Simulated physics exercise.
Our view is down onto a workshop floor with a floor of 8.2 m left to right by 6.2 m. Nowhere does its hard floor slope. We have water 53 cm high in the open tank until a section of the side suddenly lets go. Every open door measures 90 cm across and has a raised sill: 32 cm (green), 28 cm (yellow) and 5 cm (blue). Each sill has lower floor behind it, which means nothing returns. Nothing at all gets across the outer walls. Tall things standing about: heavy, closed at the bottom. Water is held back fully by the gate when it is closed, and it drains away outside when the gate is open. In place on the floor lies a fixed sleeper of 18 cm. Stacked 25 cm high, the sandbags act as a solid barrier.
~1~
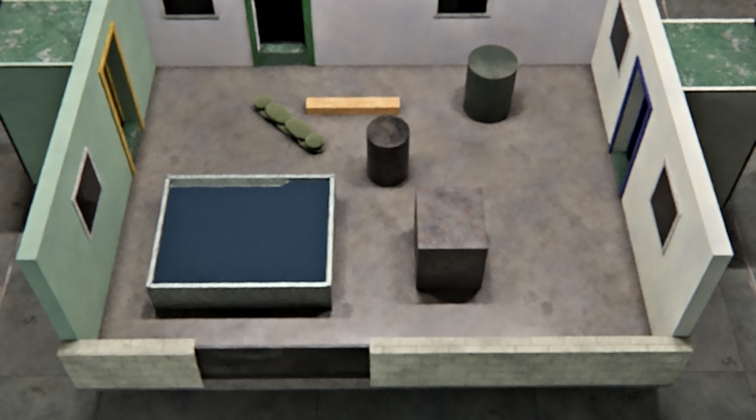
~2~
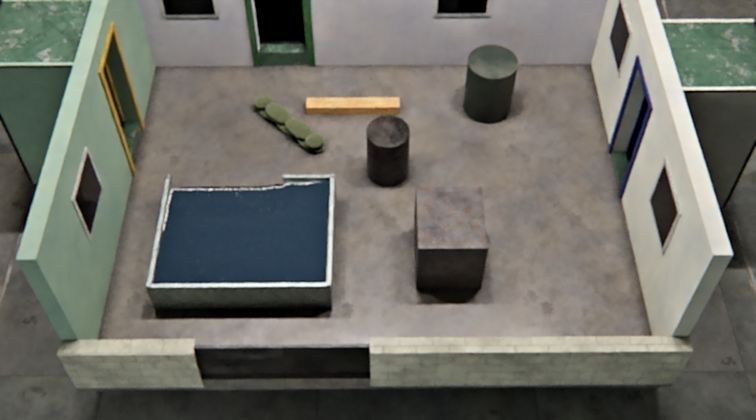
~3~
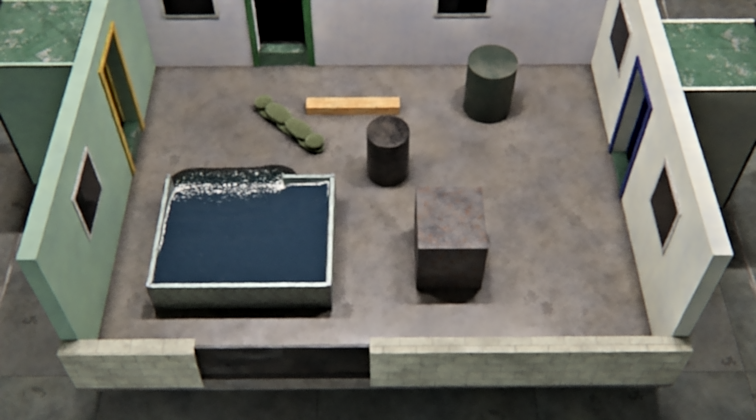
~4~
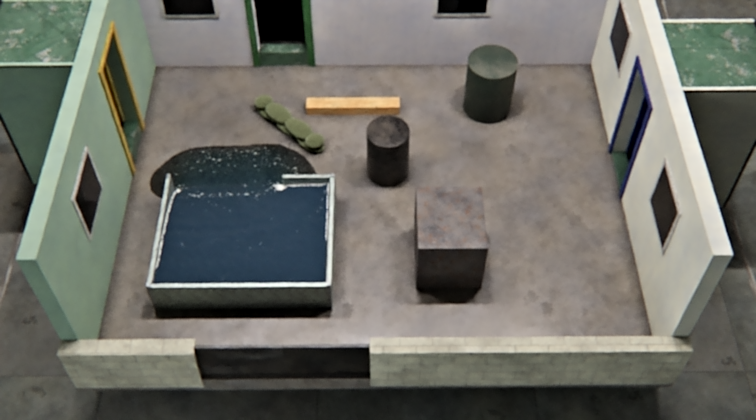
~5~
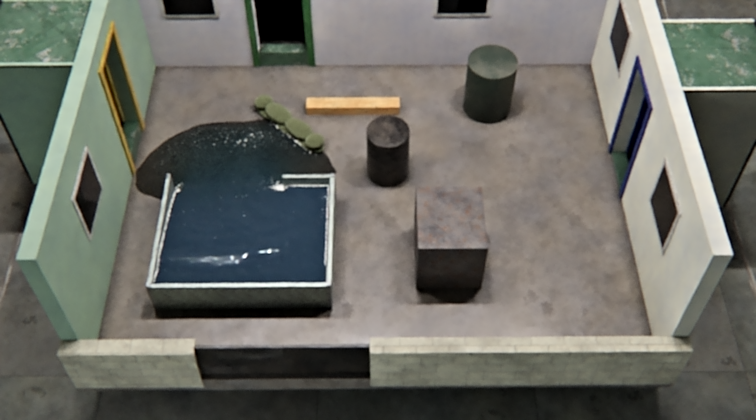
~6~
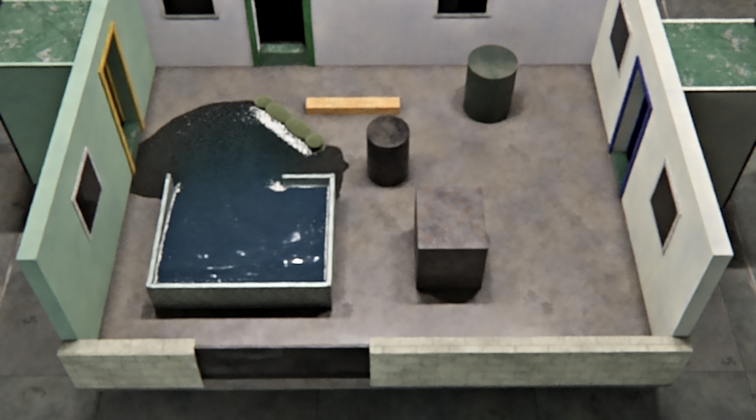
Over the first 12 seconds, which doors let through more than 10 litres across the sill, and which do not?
Sorted by door: Green door lets through less or equal, yellow door lets through less or equal, blue door lets through less or equal.
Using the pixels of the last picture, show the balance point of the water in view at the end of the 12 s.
It lies at roughly (358, 209) in pixels.
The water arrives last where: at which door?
That's the blue one.
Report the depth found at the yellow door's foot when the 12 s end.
The depth there is around 6.5 cm.
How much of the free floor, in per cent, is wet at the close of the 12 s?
Covered: Roughly 95 %.
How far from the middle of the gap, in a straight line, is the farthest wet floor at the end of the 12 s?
Some 7.2 metres from the gap.
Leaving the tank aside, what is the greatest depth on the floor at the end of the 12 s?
Depth: Approx. 12 cm.
A moment later water covers 20 % of the floor and is deepest (38 cm) near (214, 70); green door not reached, yellow door 10 cm at the sill, 0 L in, blue door not reached.
Soon after water covers 20 % of the floor and is deepest (50 cm) near (185, 70); green door 9 cm at the sill, 0 L in, yellow door 17 cm at the sill, 0 L in, blue door not reached.
Next water covers 30 % of the floor and is deepest (30 cm) near (165, 70); green door 16 cm at the sill, 0 L in, yellow door 22 cm at the sill, 0 L in, blue door not reached.
Later on water covers 70 % of the floor and is deepest (18 cm) near (93, 365); green door 8 cm at the sill, 0 L in, yellow door 12 cm at the sill, 0 L in, blue door 4 cm at the sill, 0 L in.
At the end water covers 95 % of the floor and is deepest (12 cm) near (656, 361); green door 5 cm at the sill, 0 L in, yellow door 7 cm at the sill, 0 L in, blue door 3 cm at the sill, 0 L in.
